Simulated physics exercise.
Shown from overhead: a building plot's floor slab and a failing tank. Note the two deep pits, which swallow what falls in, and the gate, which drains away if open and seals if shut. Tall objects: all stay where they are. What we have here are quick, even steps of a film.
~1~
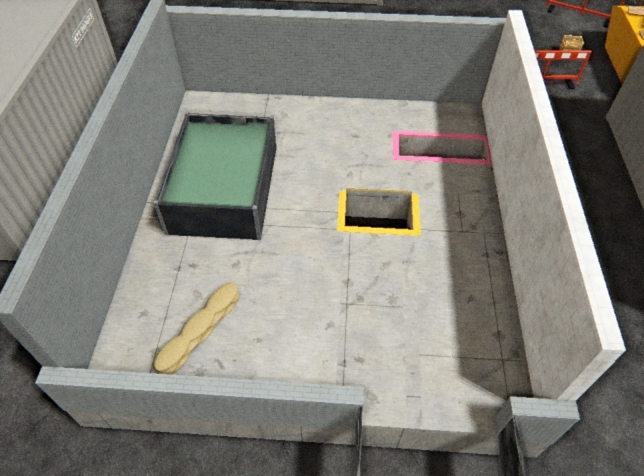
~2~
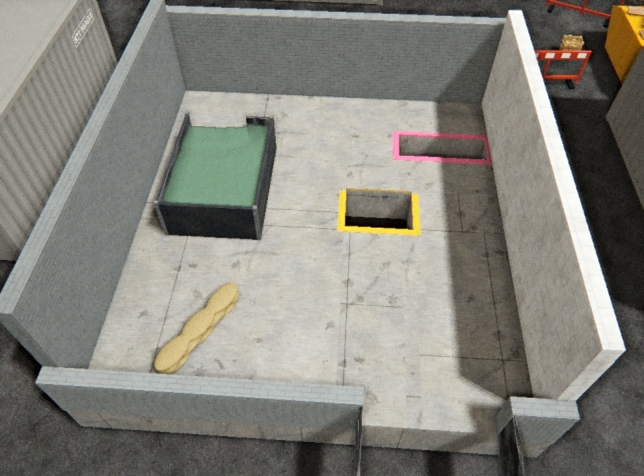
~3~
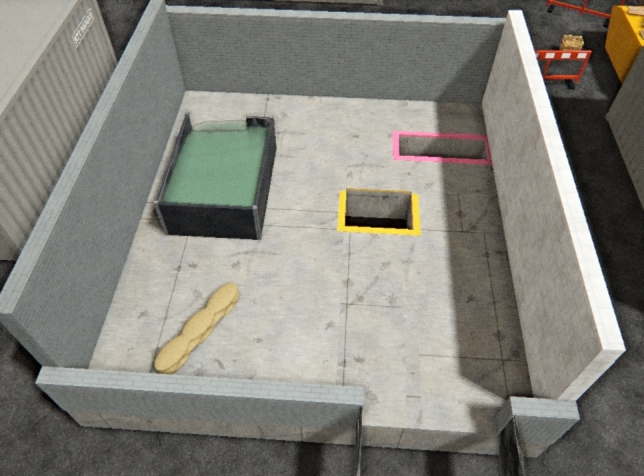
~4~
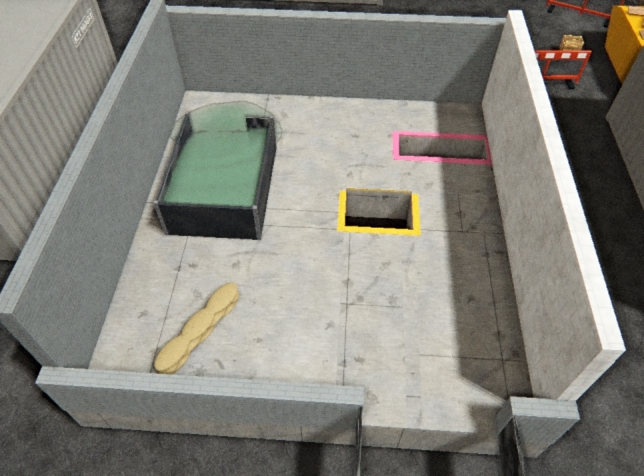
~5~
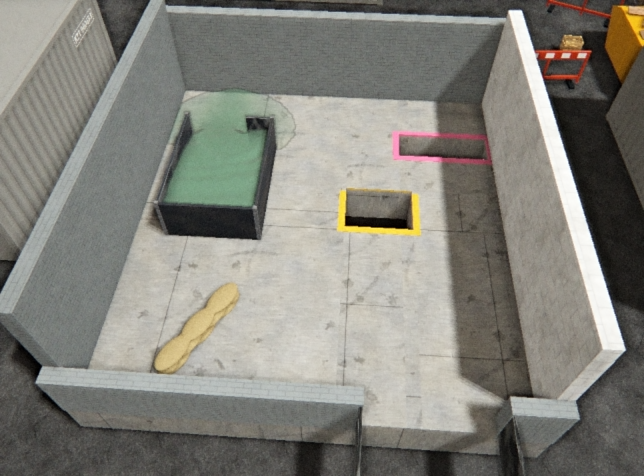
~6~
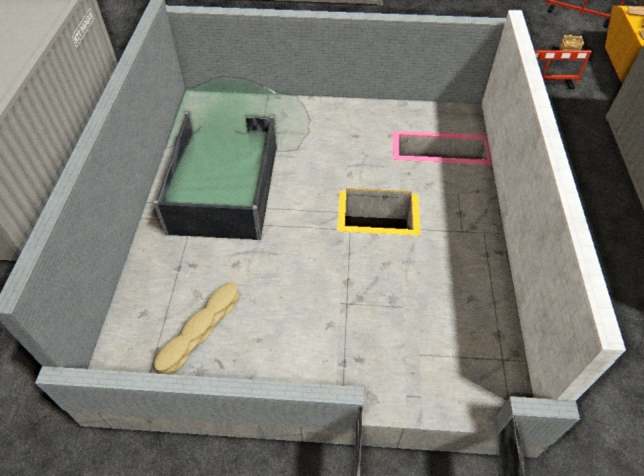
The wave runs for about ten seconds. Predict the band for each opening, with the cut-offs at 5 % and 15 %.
My prediction: The gate is left holding a tiny amount - below five per cent, the yellow pit is left holding a modest amount - five to fifteen per cent, the pink pit is left holding a hefty amount - past fifteen per cent.
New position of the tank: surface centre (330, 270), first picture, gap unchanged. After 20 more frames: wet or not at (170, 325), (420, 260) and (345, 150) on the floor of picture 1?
In order: Unflooded, then unflooded, then inundated.
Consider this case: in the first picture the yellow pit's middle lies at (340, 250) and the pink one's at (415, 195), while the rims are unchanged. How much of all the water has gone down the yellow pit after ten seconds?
So the yellow pit ends up with 2 in a hundred.
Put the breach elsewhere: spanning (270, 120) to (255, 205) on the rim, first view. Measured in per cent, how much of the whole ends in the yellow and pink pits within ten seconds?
Approximately, yellow takes 40 % and pink takes 25 %.
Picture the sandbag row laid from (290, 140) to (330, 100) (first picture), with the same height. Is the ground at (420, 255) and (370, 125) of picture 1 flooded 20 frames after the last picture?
Spared, swamped.
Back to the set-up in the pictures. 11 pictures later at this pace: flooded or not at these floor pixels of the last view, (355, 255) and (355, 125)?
Taking them as listed, one is left untouched and the next is inundated.
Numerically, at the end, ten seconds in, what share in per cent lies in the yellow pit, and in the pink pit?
The first holds 8 per cent and the second 34 per cent.
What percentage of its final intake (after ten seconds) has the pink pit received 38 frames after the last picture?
Near 60 in a hundred.
A moment on, water covers 10 % of the floor; the gate 0 %, the yellow pit 0 %, the pink pit 0 %.
Next, water covers 20 % of the floor; the gate 0 %, the yellow pit 0 %, the pink pit 0 %.
Then, water covers 40 % of the floor; the gate 0 %, the yellow pit 1 %, the pink pit 6 %.
Later, water covers 55 % of the floor; the gate 0 %, the yellow pit 4 %, the pink pit 20 %.
In the end, water covers 75 % of the floor; the gate 1 %, the yellow pit 7 %, the pink pit 34 %.
